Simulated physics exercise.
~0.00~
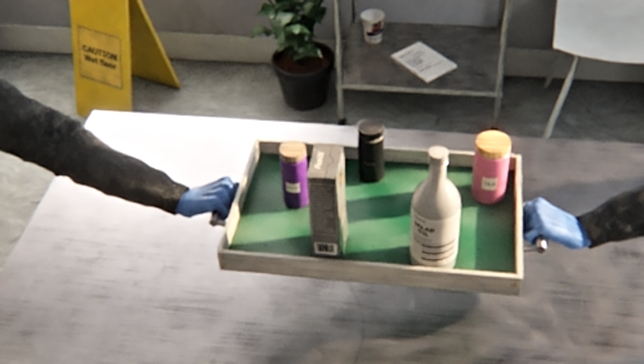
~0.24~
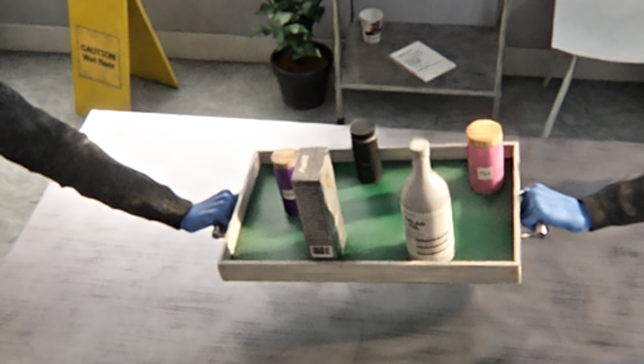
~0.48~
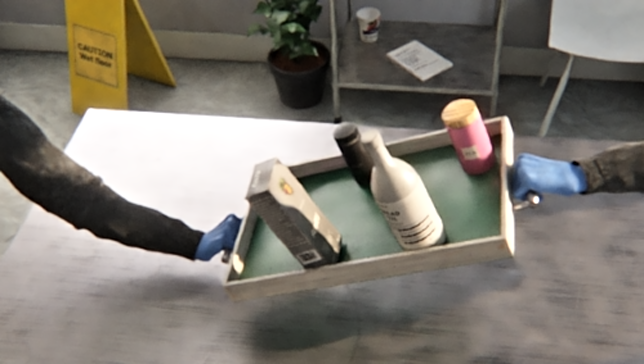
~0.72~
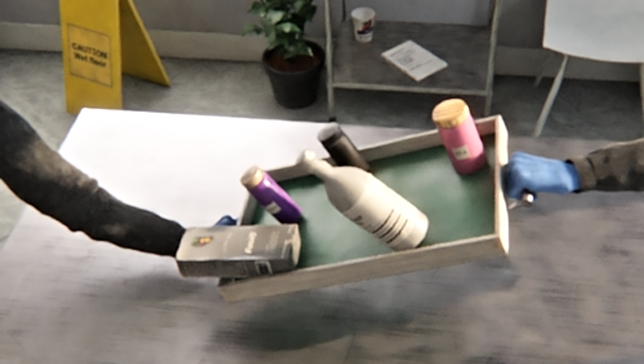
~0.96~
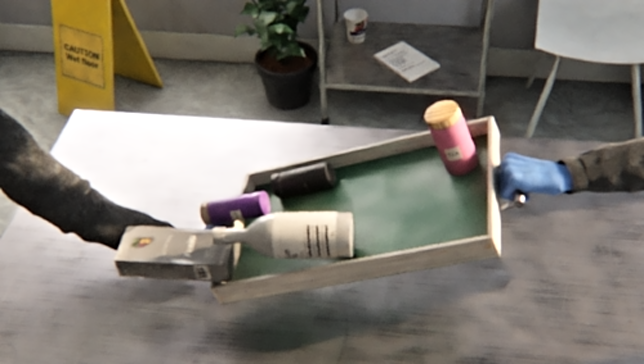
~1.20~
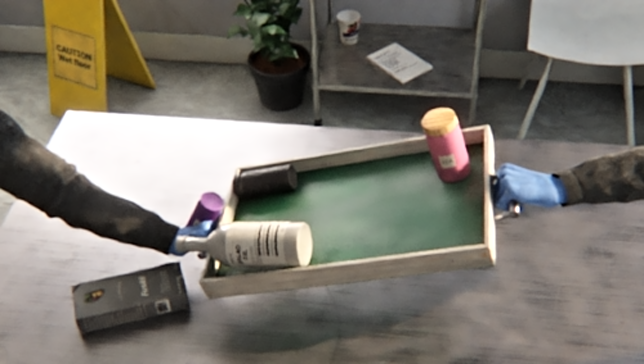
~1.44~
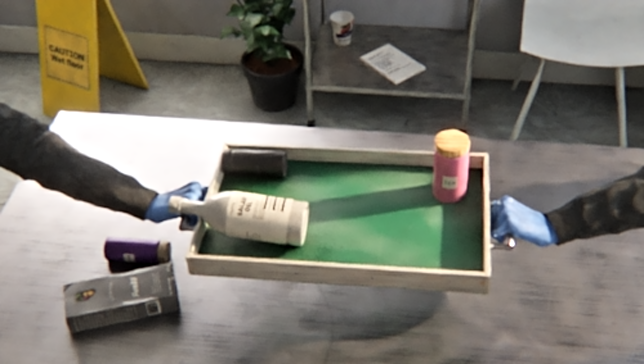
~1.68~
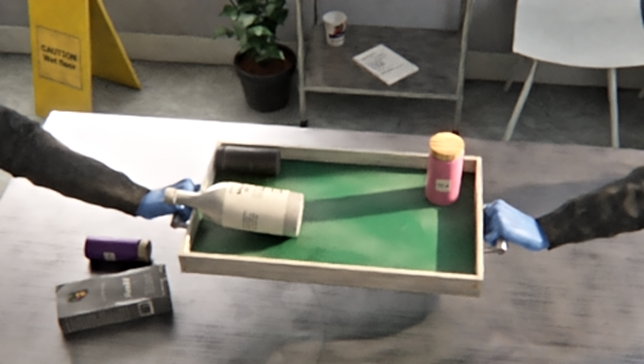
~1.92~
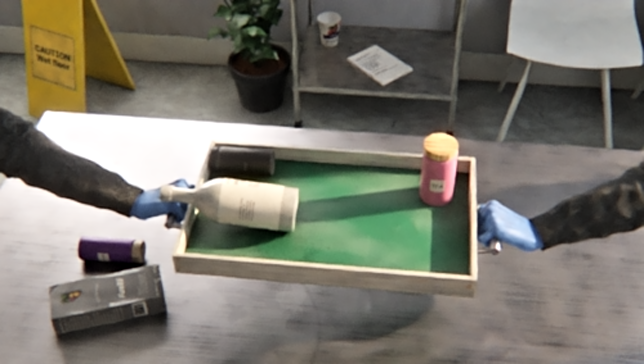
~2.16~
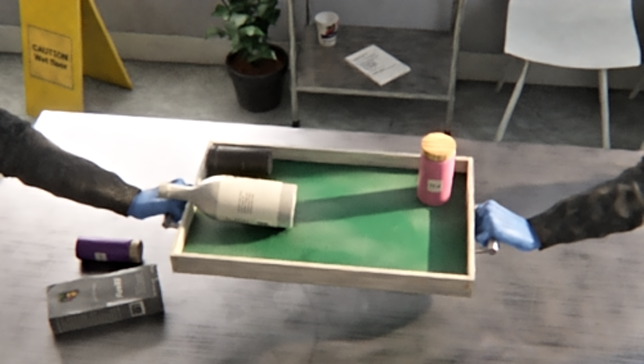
Two gloved hands tip a tray left, dropping a box and purple container, then level it.
